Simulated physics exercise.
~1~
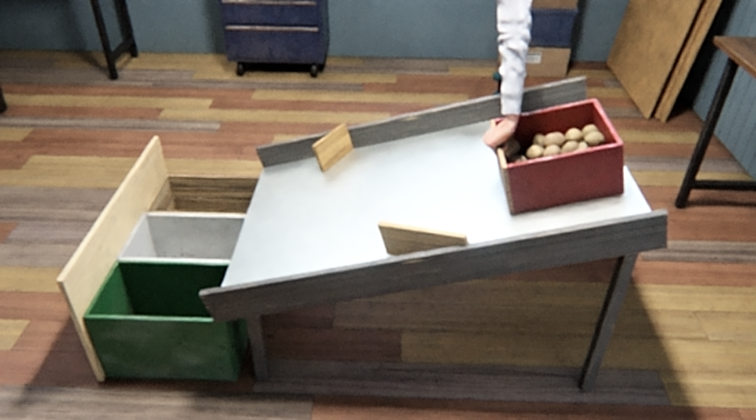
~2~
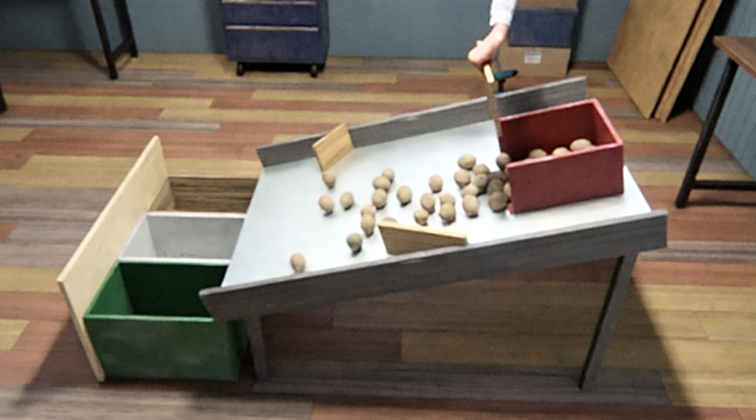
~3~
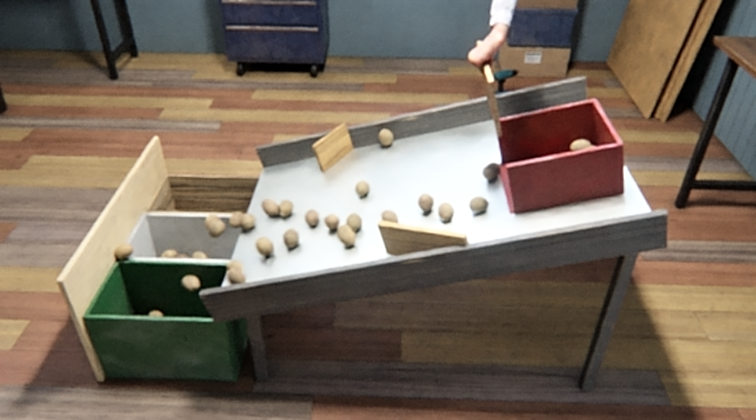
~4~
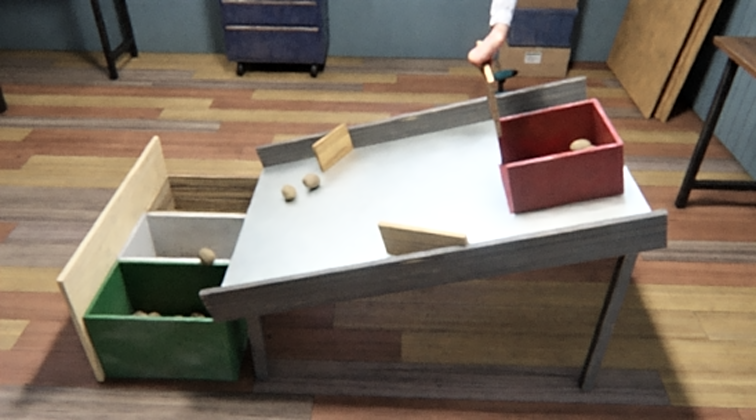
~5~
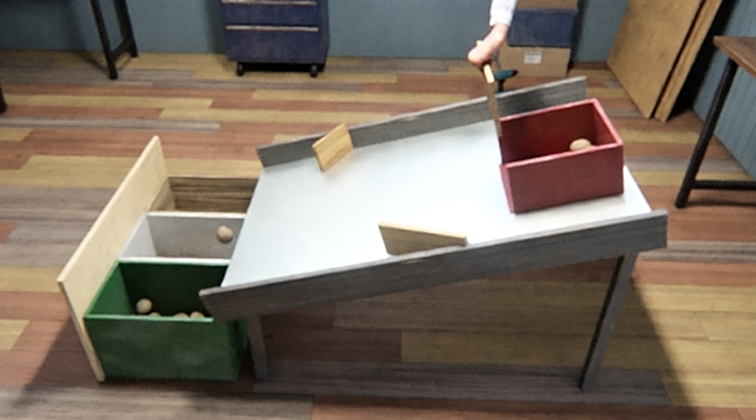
In this clip, a hand lifts a gate at a red pen on a sloping table, and round brown objects roll left past two angled boards, dropping into tubs below the low edge, until the slope is clear, with some visible in the green and white tubs and one still in the pen.
